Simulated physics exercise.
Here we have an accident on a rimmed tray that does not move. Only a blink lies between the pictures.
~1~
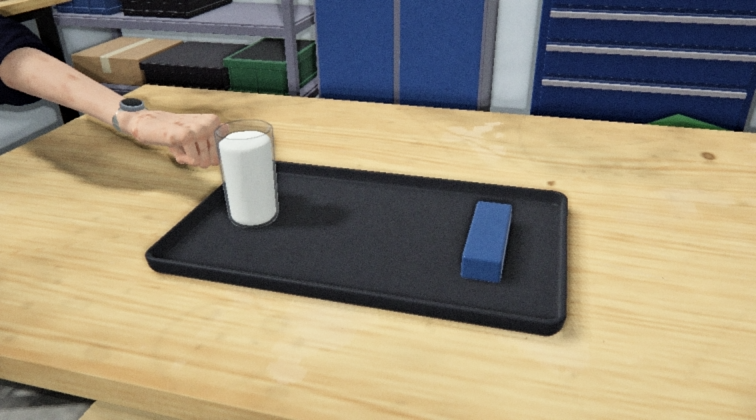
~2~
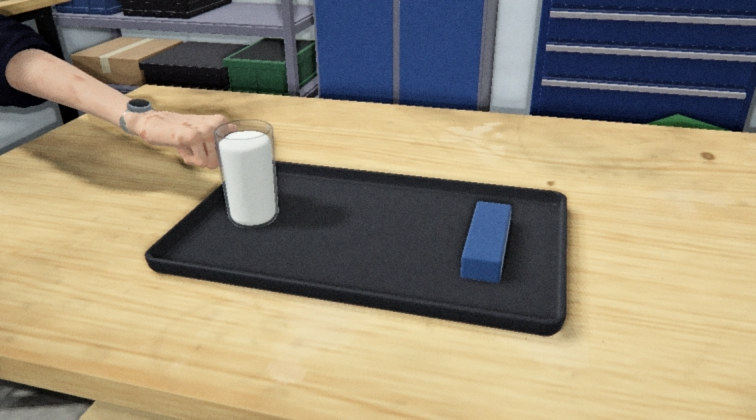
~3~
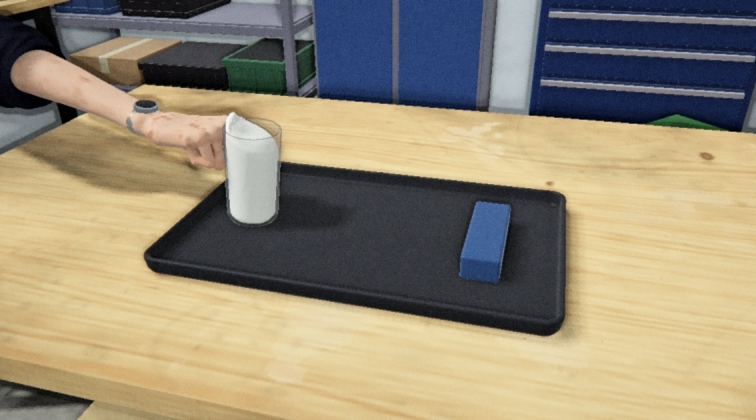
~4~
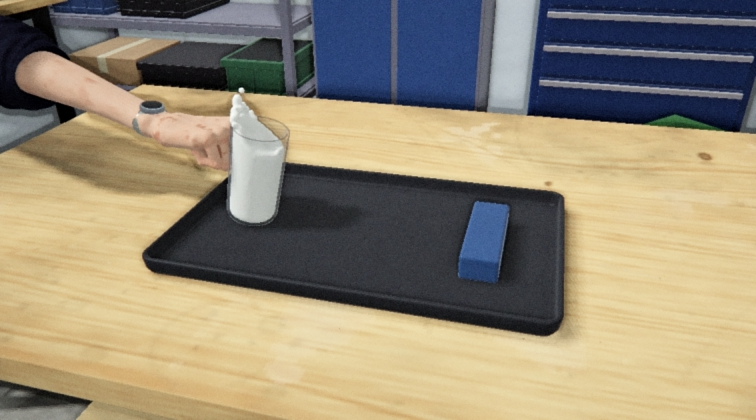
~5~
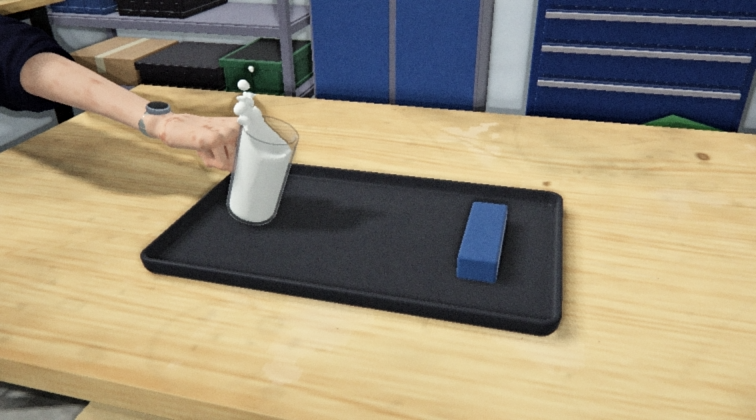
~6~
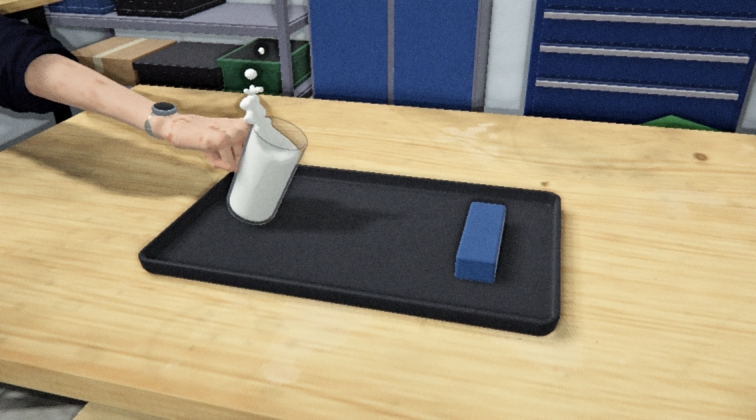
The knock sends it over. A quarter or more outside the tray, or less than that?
In the end three quarters and more stay on the tray.
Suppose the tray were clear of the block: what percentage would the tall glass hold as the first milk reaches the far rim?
Close to 40 per cent.
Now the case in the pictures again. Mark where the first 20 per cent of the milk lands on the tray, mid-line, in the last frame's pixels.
Near (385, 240).
A moment on, the tall glass lies on its side and 88 per cent is in the glass, 0 on the tray and 12 above or beyond its rim.
Next, the tall glass lies on its side and 50 per cent is in the glass, 41 on the tray and 9 above or beyond its rim.
Then the tall glass lies on its side and 28 per cent is in the glass, 46 on the tray and 26 above or beyond its rim.
Later the tall glass lies on its side and 15 per cent is in the glass, 76 on the tray and 8 above or beyond its rim.
At rest 92 per cent is held by tray and glass, 8 is off the tray.
